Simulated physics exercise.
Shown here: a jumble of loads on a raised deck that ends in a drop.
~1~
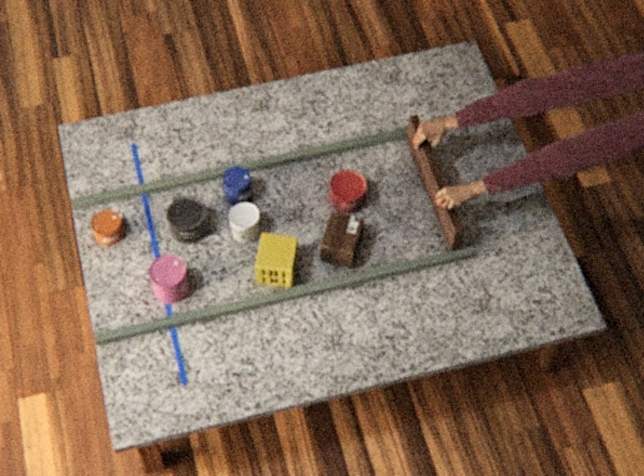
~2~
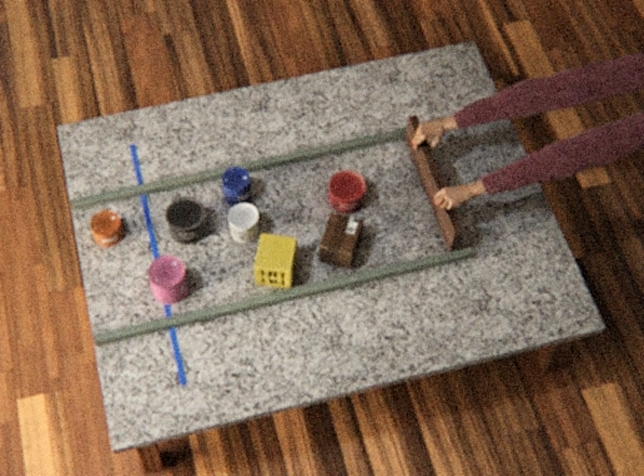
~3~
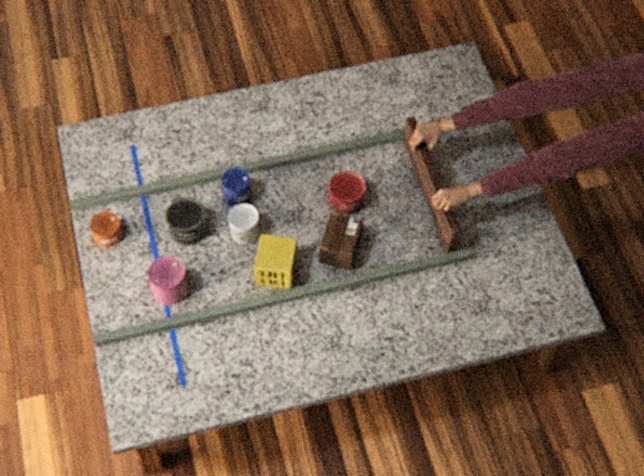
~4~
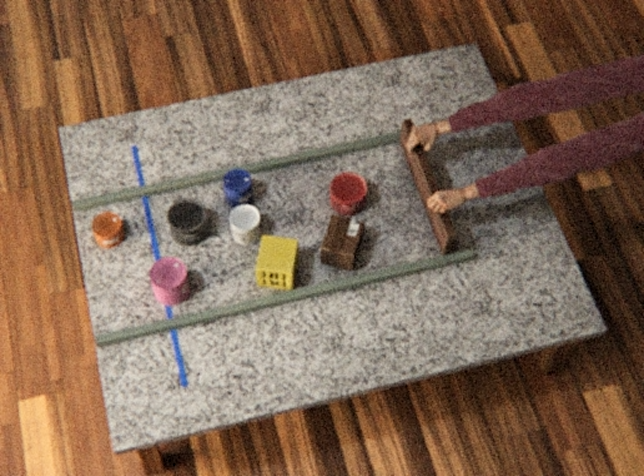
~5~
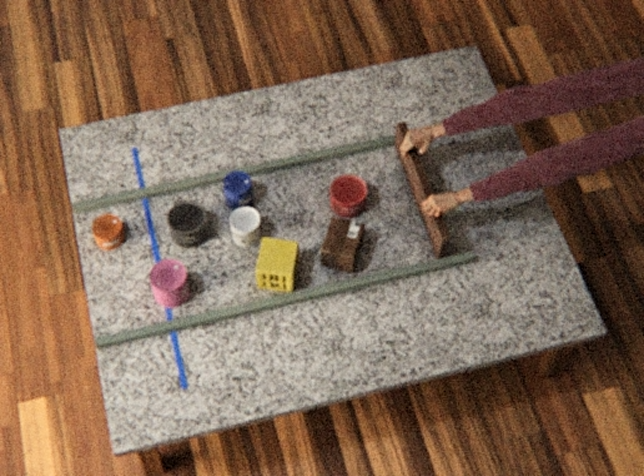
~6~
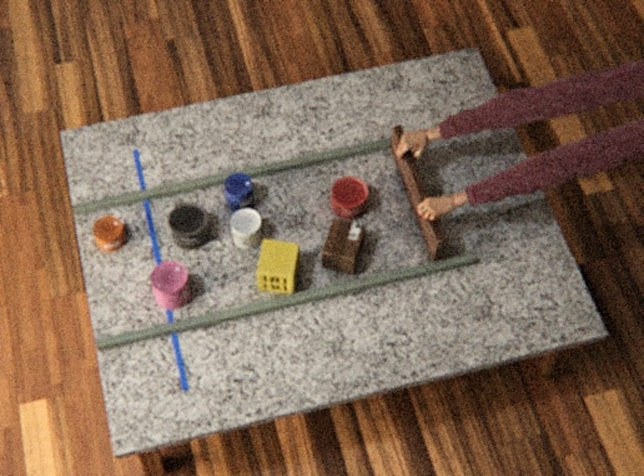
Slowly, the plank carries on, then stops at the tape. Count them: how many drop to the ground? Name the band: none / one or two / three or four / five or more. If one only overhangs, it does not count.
Honestly, the ones lost over the side add up to one, maybe two.
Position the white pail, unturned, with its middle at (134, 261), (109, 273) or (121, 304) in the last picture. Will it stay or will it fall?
Spot by spot: It never drops; it never drops; it ends up off.
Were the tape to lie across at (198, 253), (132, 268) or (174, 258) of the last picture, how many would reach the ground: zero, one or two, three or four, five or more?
Not one; three to four; none at all.
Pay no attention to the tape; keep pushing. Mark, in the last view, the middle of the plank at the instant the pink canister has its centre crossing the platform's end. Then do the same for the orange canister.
The middle sits near (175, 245) for the first and near (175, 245) for the other.
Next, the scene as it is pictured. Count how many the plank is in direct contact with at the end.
3 are in contact with it.
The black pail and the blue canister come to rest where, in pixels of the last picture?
You'll find the first one at (97, 237) and the second at (134, 213).
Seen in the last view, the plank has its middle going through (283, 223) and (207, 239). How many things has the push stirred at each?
Note: First position 4; second position 7.
Soon after, none off yet; orange canister at rest near (109, 234); pink canister at rest near (171, 286); black pail at rest near (189, 227).
Then, none off yet; orange canister at rest near (109, 234); pink canister moving near (169, 286); black pail moving near (186, 227).
At rest, the number that fall off is one or two; fallen, pink canister and orange canister.
